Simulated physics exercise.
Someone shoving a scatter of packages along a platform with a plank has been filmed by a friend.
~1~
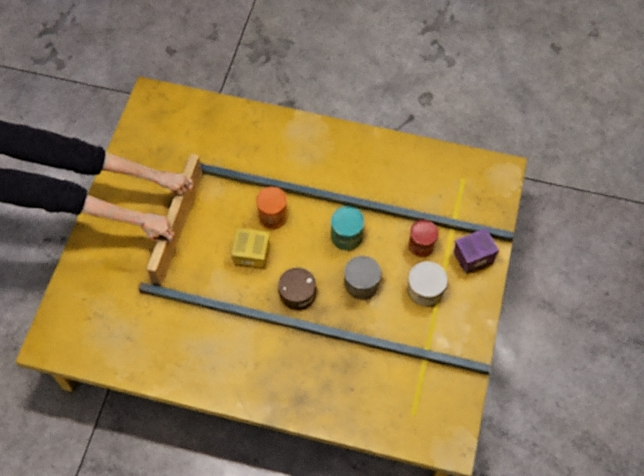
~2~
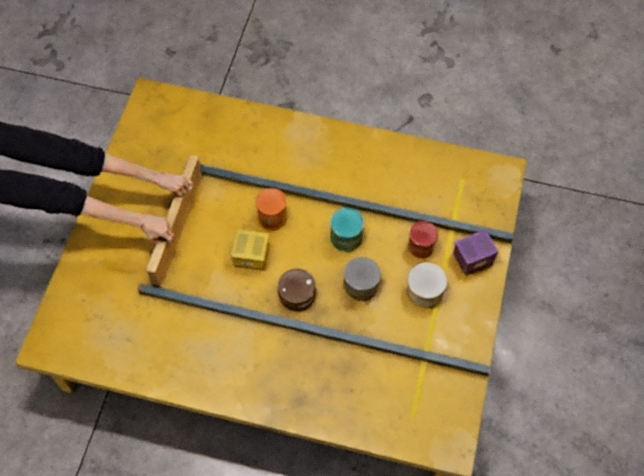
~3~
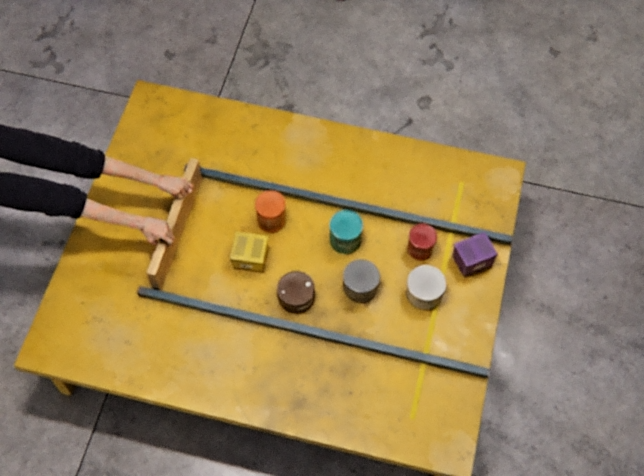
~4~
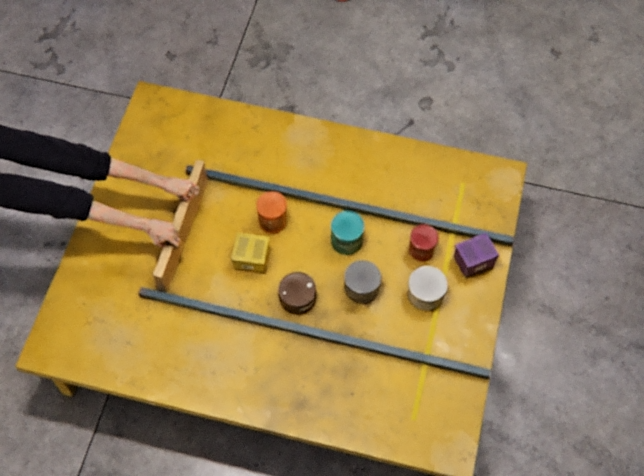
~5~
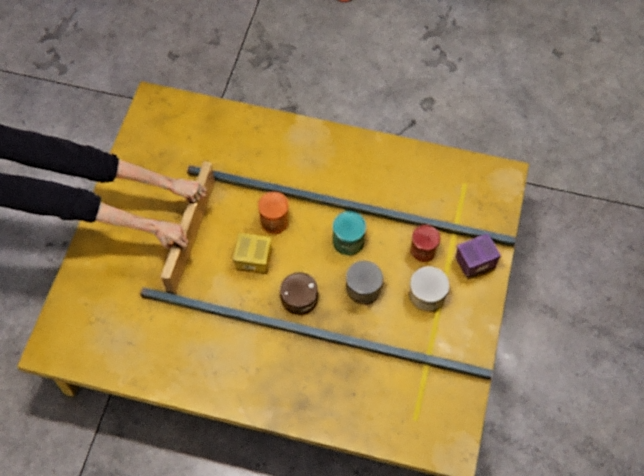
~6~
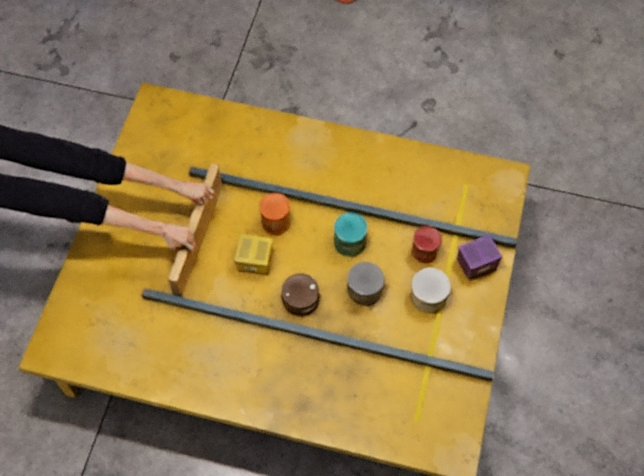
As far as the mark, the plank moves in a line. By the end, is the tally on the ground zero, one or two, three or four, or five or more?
The tally on the ground is one or two.
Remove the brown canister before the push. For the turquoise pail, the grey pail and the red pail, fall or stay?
The turquoise pail does not fall; the grey pail survives; the red pail is kept.
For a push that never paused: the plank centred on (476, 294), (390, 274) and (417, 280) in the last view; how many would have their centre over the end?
That makes 4, 0, 0.
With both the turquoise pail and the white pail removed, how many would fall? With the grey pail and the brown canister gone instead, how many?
First 1, then 1.
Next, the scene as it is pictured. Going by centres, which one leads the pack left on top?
The purple tote is the one.
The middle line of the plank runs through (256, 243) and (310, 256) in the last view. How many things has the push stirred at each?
At the first spot the count is 2, and at the second it is 4.
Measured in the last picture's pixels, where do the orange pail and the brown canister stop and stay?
In the last picture the orange pail sits at (466, 264) while the brown canister sits at (455, 334).
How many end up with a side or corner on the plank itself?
3 in contact.
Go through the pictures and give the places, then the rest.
Purple tote (475, 251); white pail (427, 284); red pail (423, 239); plank (176, 220); tape (440, 289), in the first picture.
White pail (426, 286); yellow tote (251, 250), in the second picture.
Red pail (422, 242); plank (176, 224), in the third picture.
Purple tote (475, 256); brown canister (297, 293), in the fourth picture.
White pail (428, 289); turquoise pail (349, 234), in the fifth picture.
Purple tote (478, 257); white pail (430, 291); red pail (426, 245); plank (196, 230); tape (443, 295), in the sixth picture.
Early on, none off yet; purple tote at rest near (478, 257); white pail at rest near (430, 291); red pail at rest near (426, 245).
A while later, none off yet; purple tote at rest near (478, 257); white pail travelled a little near (442, 292); red pail travelled a little near (438, 247).
Finally, the number that fall off is one or two; lost, white pail.
